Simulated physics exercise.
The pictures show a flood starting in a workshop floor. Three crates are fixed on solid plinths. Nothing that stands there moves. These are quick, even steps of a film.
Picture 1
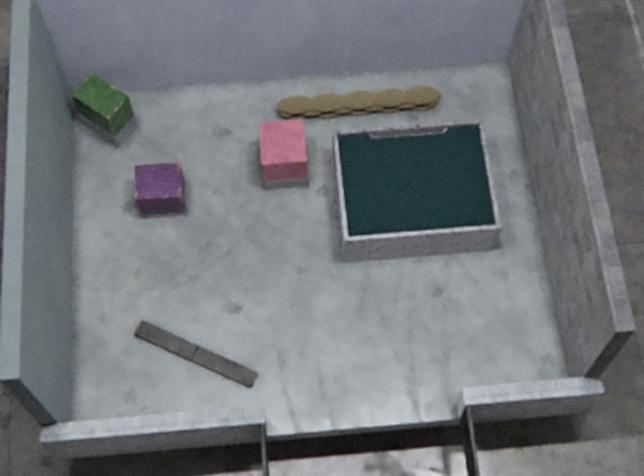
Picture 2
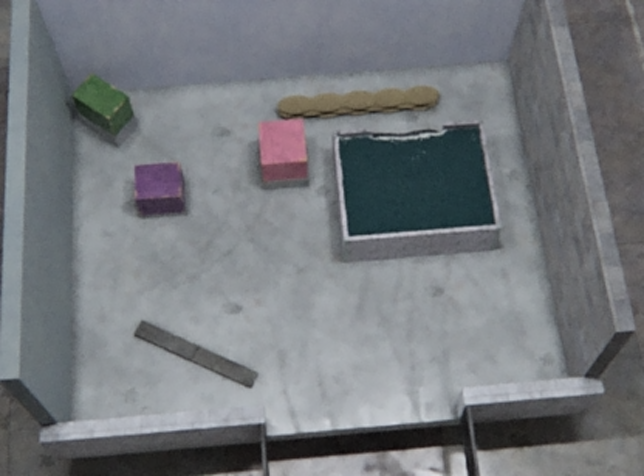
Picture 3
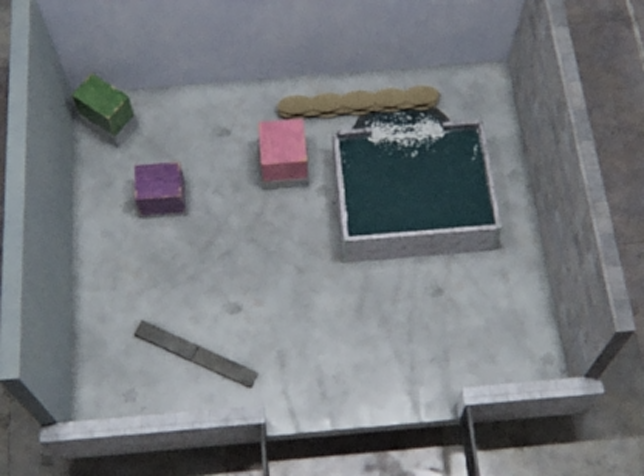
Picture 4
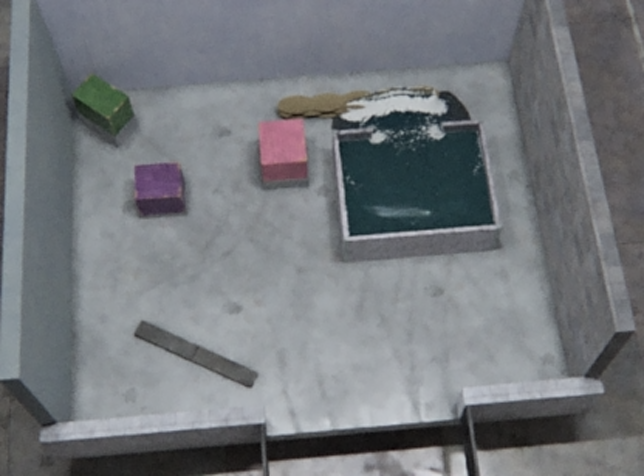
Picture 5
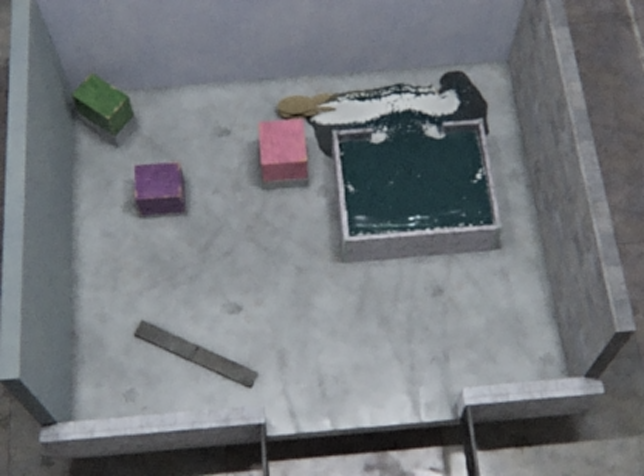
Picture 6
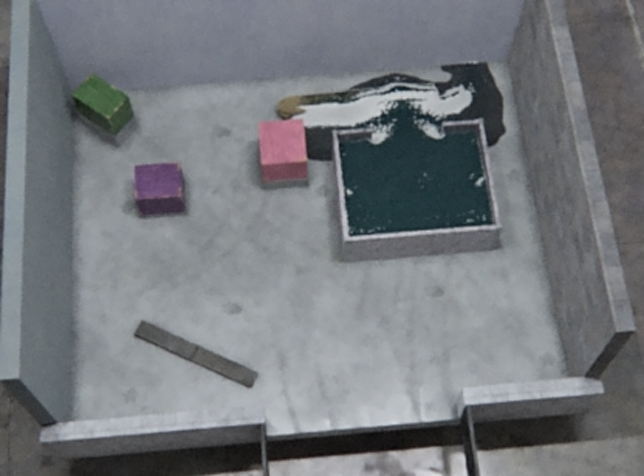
On a workshop floor, dark water pours from an open tank's far side and spreads both ways.
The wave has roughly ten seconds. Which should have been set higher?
The purple crate is soaked; the green crate keeps dry; the pink crate keeps dry.
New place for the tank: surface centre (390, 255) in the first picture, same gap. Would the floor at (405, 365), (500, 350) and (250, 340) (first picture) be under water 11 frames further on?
In turn: Free of water, no water, clear.
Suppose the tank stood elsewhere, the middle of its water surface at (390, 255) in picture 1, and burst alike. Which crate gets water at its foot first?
The pink one.
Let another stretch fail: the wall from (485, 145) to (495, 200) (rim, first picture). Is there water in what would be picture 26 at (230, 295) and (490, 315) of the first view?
In that order: Dry, awash.
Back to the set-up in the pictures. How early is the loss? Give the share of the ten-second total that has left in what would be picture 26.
Some 0 per cent.
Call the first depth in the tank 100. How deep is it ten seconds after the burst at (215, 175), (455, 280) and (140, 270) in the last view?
In that order: 6, 2 and 6 per cent.
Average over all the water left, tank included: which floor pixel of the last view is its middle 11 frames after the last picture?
At about (396, 163).
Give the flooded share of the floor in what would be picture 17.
Some 35 per cent.
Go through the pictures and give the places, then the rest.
The first frame shows still water in the open tank at (415, 181).
In the second frame, water pours out on the open tank's far side and has run to a hidden place.
In the third frame, the front is at (431, 110), out from the gap on the open tank's far side.
In the fourth frame, water pours out on the open tank's far side and has run to (444, 96).
In the fifth frame, the front is at (459, 76), out from the gap on the open tank's far side.
In the sixth frame, the front is at (479, 65), out from the gap on the open tank's far side.
A moment on, water covers 20 % of the floor; the purple crate water round its plinth, the green crate not reached, the pink crate water round its plinth.
Next, water covers 35 % of the floor; the purple crate water round its plinth, the green crate water round its plinth, the pink crate water round its plinth.
Then, water covers 55 % of the floor; the purple crate water round its plinth, the green crate water round its plinth, the pink crate water round its plinth.
Later, water covers 80 % of the floor; the purple crate water round its plinth, the green crate water round its plinth, the pink crate water round its plinth.
In the end, water covers 95 % of the floor; the purple crate was topped, the green crate stayed above the water, the pink crate stayed above the water.
